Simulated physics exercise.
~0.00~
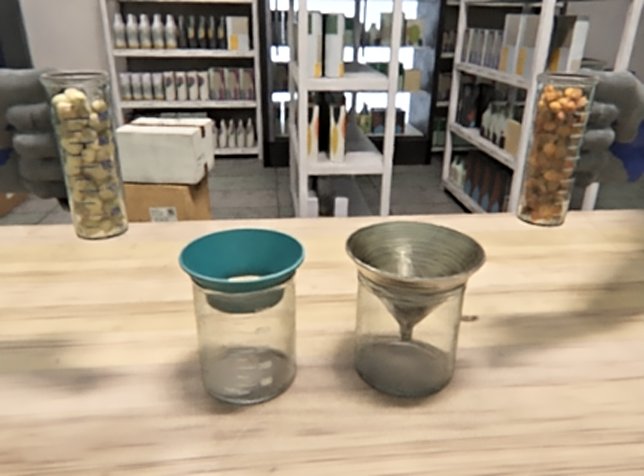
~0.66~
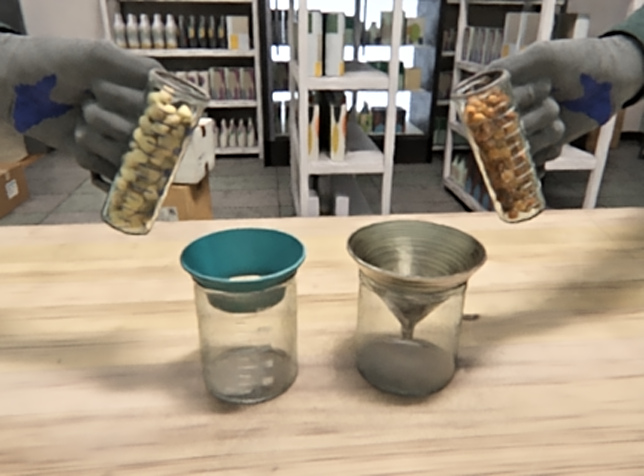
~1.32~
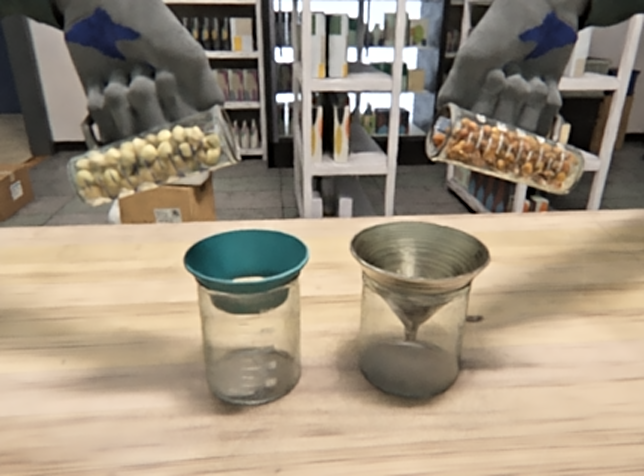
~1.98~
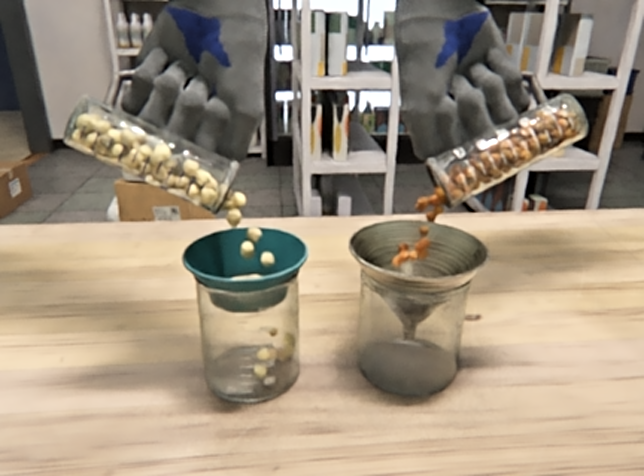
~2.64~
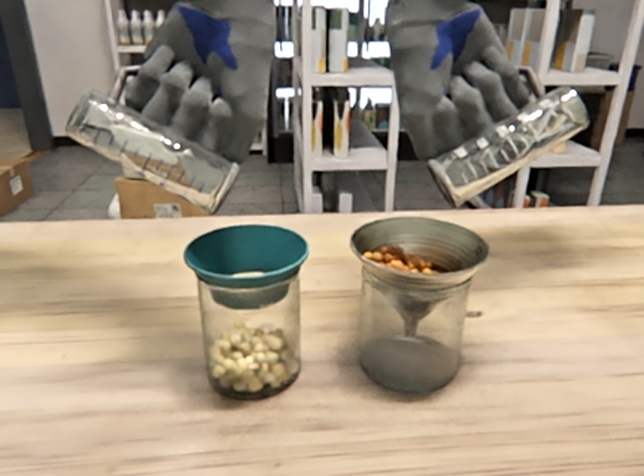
At the start, gloved hands hold two clear cups upright at either side of a table, the left filled with pale pieces and the right with orange-brown ones. Between them stand two clear jars, one topped with a teal funnel and the other with a metallic one. The hands bring the cups inward and tip them onto their sides. Pale pieces tumble through the left funnel into its jar, while orange-brown pieces drop into the right funnel. Finally both cups are empty, with the pale pieces all in the left jar and the orange-brown ones stuck in the right funnel, the jar beneath holding none.
